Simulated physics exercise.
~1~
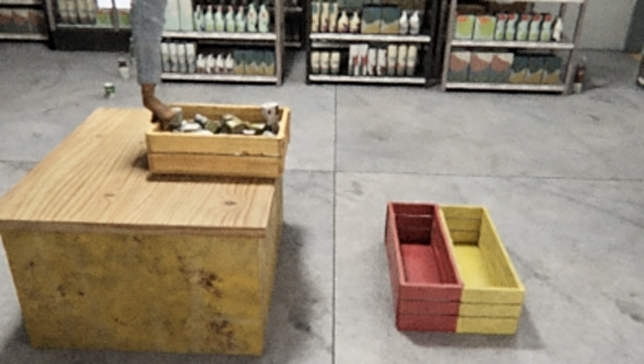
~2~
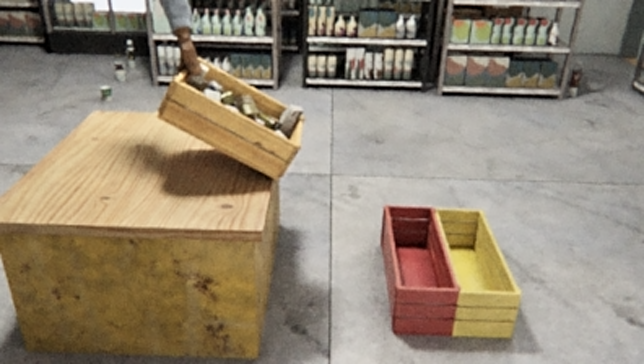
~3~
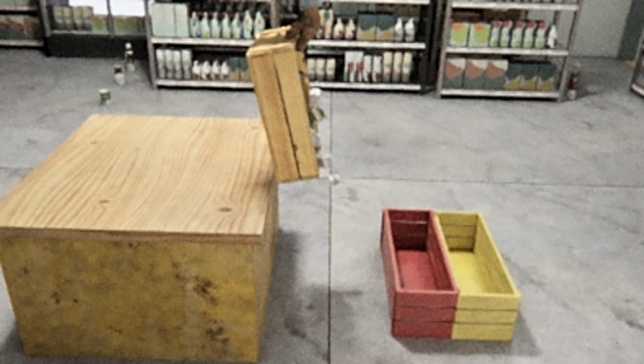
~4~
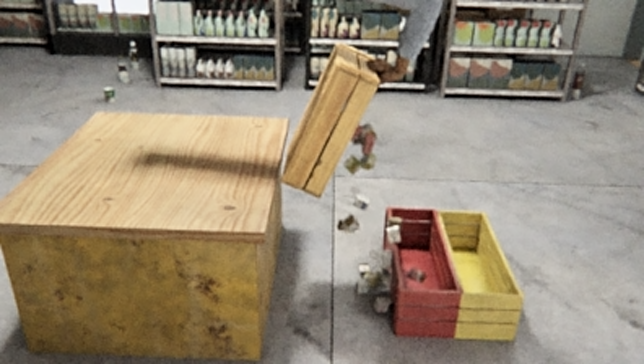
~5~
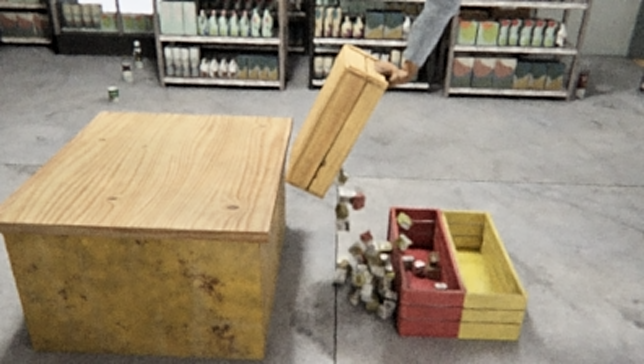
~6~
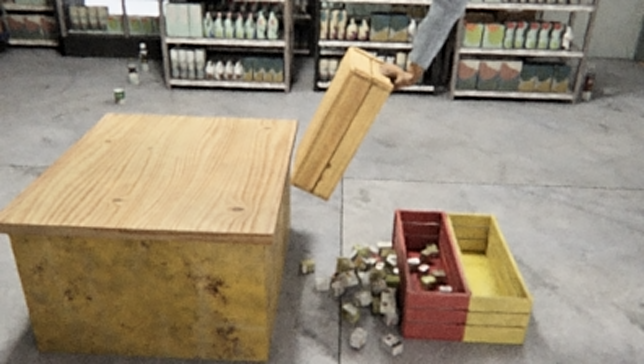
On a grey concrete floor in front of shelves of bottles and boxes, a wooden crate full of small cartons sits on a large wooden bench, with a red tote and a yellow tub side by side to the right. A hand lifts the crate and tilts it over the bench's right edge. As it tips past upright, the cartons begin to spill out. They tumble down in a stream, some landing in the red tote but more hitting the floor beside it. The hand holds the crate steeply tipped while most lie heaped short of the red tote, and the yellow tub stays empty.
